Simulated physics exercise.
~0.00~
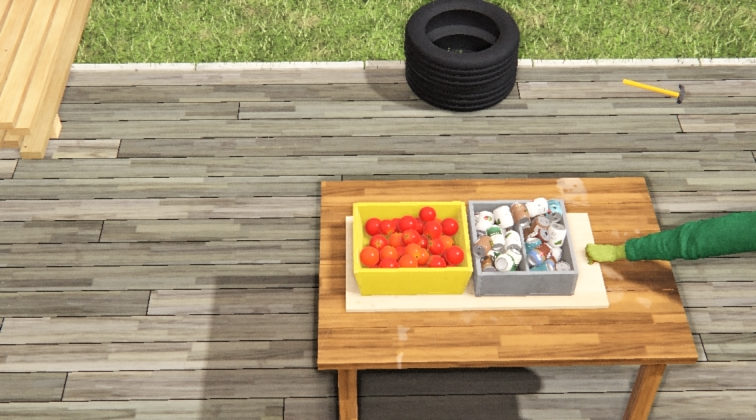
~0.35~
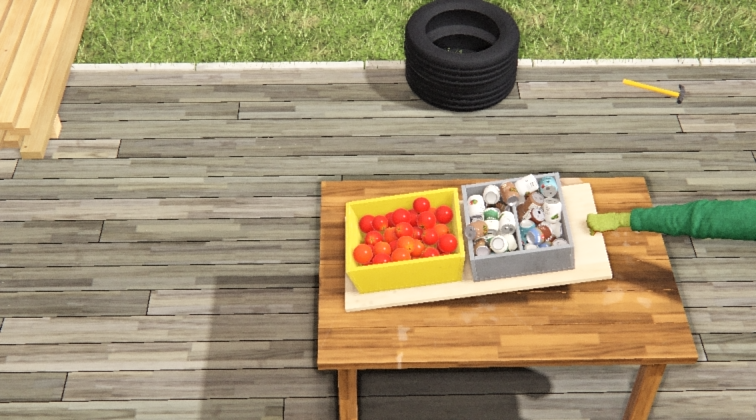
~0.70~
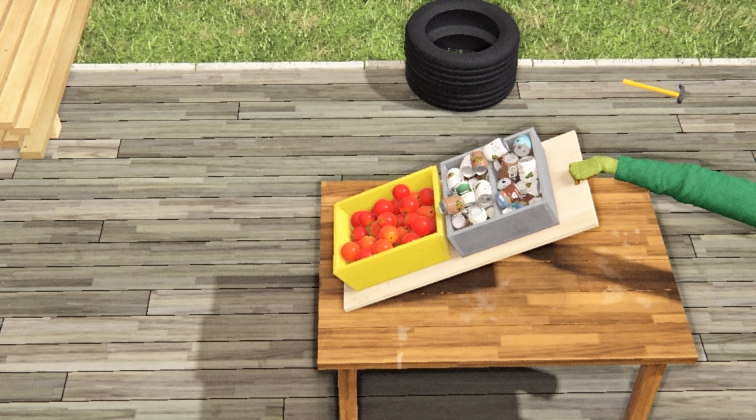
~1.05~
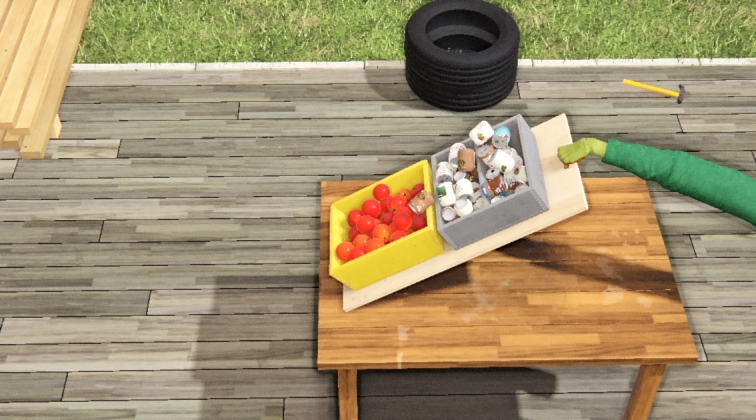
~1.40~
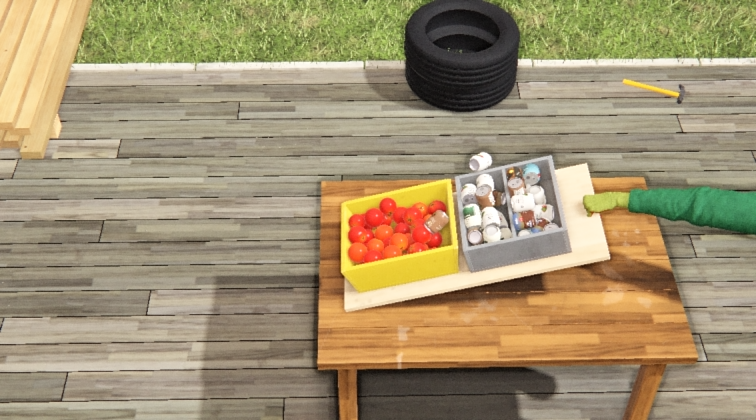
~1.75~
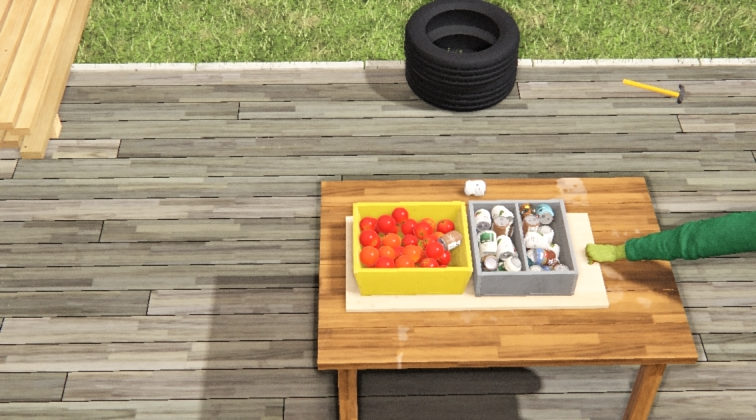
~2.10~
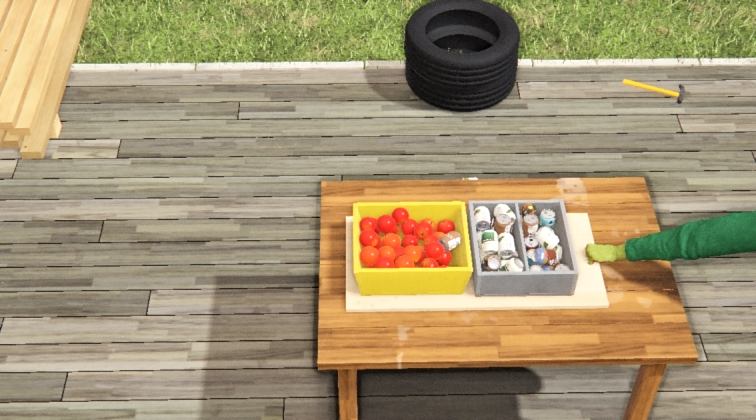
A green-sleeved arm tilted up the right end of a board holding a yellow box of red balls and a grey box of small cans, then lowered it flat, leaving one can among the balls after another tumbled out behind and disappeared.
